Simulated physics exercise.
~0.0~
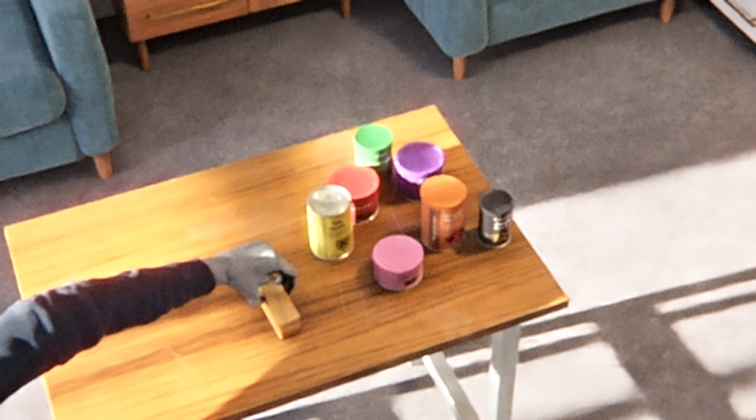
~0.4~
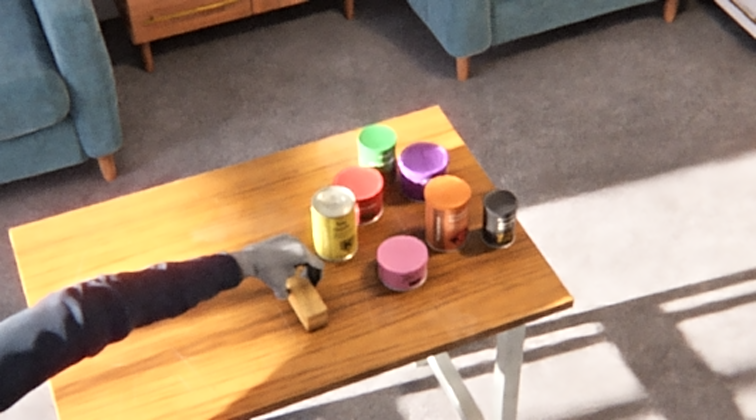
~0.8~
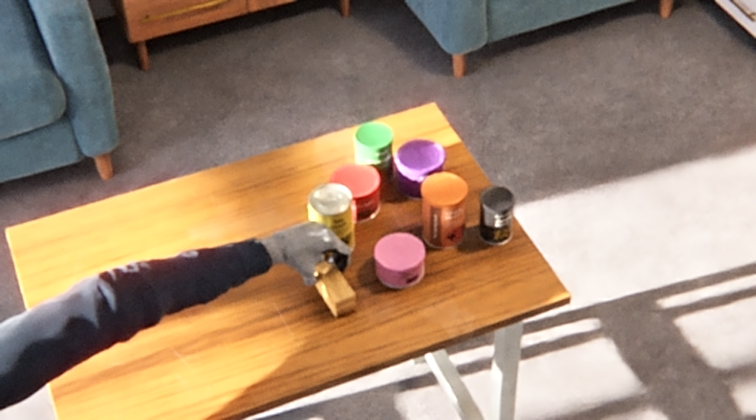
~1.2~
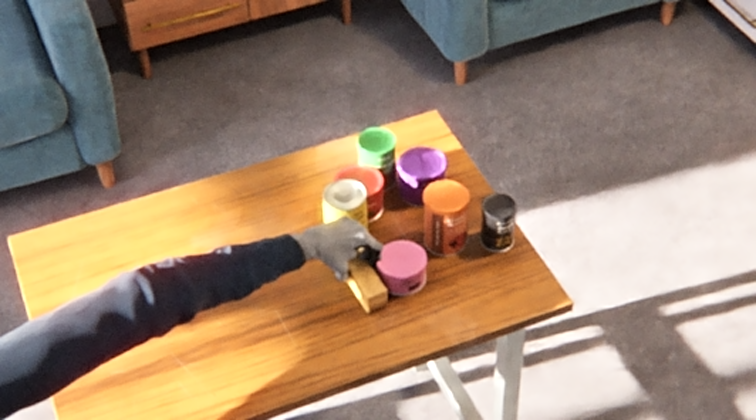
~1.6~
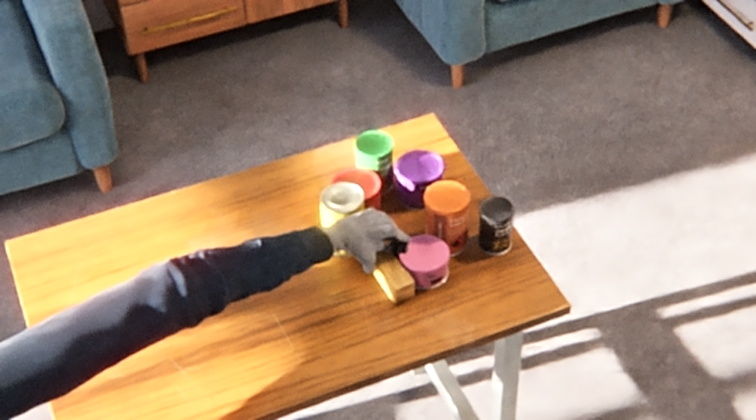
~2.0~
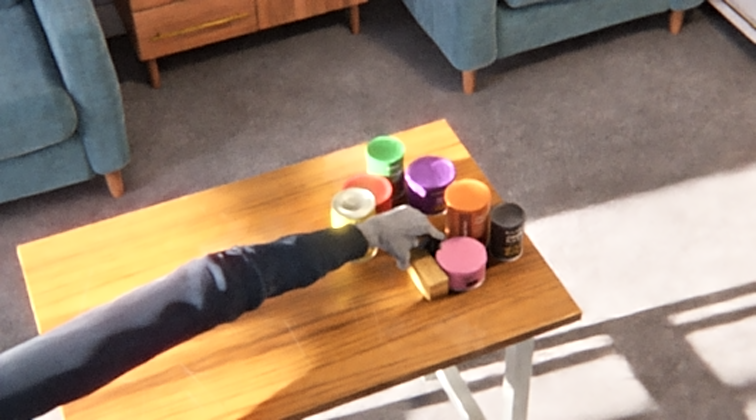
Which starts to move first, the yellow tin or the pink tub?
The yellow tin starts to move first, shifting slightly as the hand passes it. The pink tub only begins sliding to the right after that.
